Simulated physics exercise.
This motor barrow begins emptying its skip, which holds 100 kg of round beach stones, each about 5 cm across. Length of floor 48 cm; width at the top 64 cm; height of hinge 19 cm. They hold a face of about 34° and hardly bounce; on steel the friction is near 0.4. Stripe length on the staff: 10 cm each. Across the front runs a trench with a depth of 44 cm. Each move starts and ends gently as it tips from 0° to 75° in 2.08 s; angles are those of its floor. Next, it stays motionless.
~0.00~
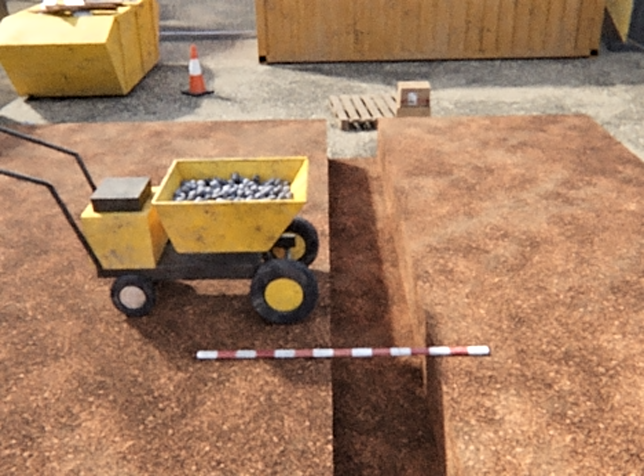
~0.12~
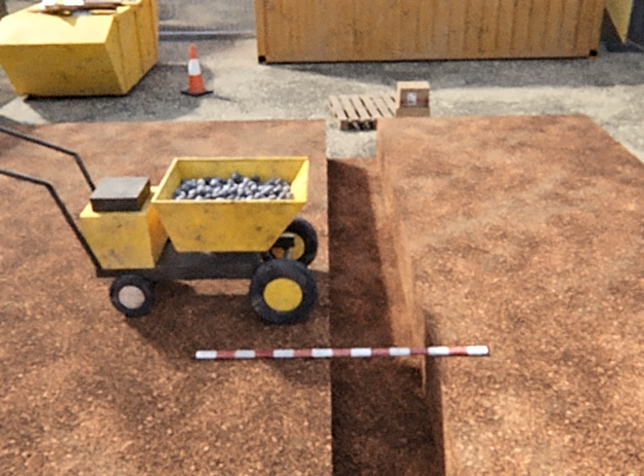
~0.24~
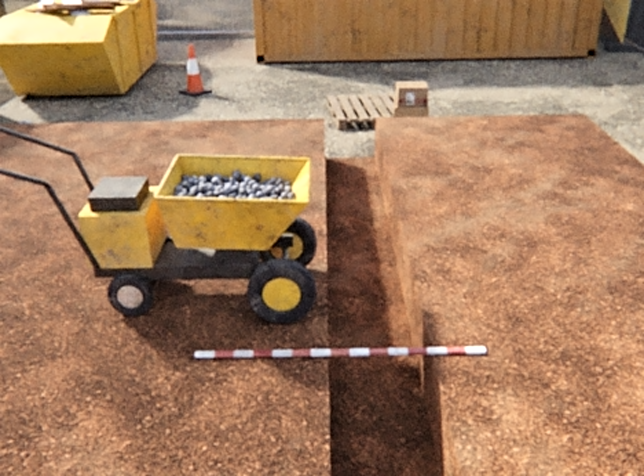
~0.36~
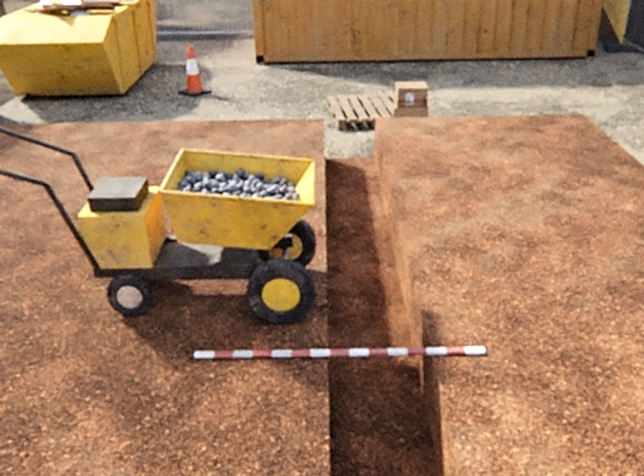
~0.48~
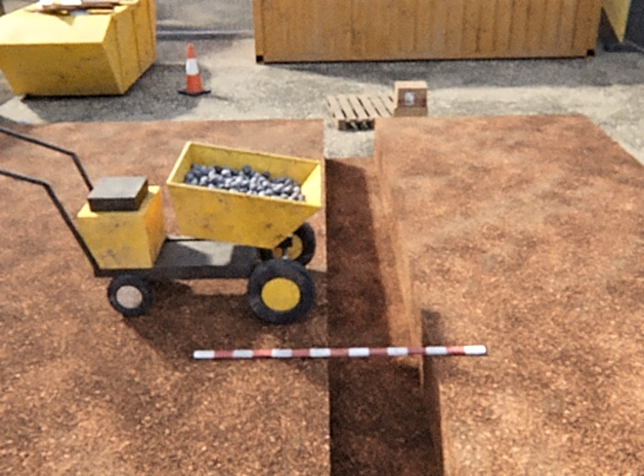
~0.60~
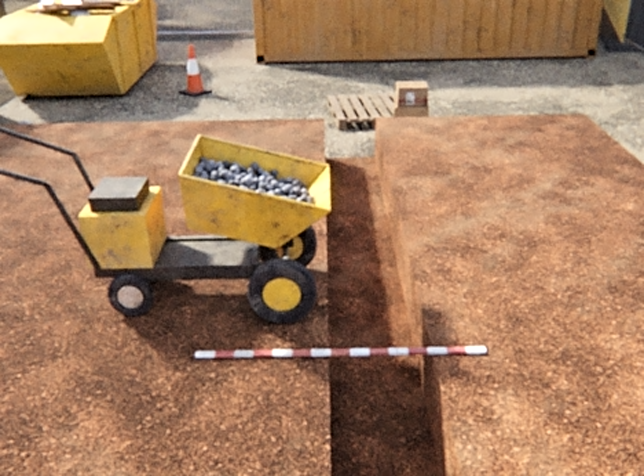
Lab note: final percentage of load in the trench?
Approx. 66 %.
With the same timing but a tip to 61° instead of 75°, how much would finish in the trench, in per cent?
Roughly 65% would end there.
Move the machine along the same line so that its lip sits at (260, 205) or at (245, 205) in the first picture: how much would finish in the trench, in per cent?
That gives roughly 100 per cent and roughly 100 per cent.
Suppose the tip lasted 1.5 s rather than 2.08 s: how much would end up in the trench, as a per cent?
I'd put it at some 60 in a hundred.
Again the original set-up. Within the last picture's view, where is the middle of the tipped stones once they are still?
The resting stones are centred at roughly (403, 343).
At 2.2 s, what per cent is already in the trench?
Roughly 45% by that time.
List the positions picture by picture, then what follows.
Lip at (305, 202), floor tilted 0°, highest stones at (223, 190), in the first picture.
The skip is at 1°, its lip at (306, 202); the top of the load is at (214, 190); the stones move at 0.1 m/s on average, in the second picture.
The skip is at 3°, its lip at (308, 203); the top of the load is at (209, 188); the stones move at 0.2 m/s on average, in the third picture.
The skip is at 6°, its lip at (313, 205); the top of the load is at (204, 183); the stones move at 0.3 m/s on average, in the fourth picture.
Lip at (321, 207), floor tilted 10°, highest stones at (203, 175); the stones move at 0.3 m/s on average, in the fifth picture.
The skip is at 15°, its lip at (330, 211); the top of the load is at (206, 167); the stones move at 0.4 m/s on average, in the sixth picture.
After 1.6 s the floor is at 63°; 98 % in the skip, 2 % in the trench; the foremost stones are at (394, 249).
After 2.2 s the floor is at 75°; 28 % in the skip, 43 % in the trench, 29 % past the trench; the foremost stones are at (522, 306).
After 2.5 s the floor is at 75°; 8 % in the skip, 58 % in the trench, 34 % past the trench; the foremost stones are at (563, 309).
After 4.5 s the floor is at 75°; 0 % in the skip, 66 % in the trench, 34 % past the trench; the foremost stones are at (577, 311).
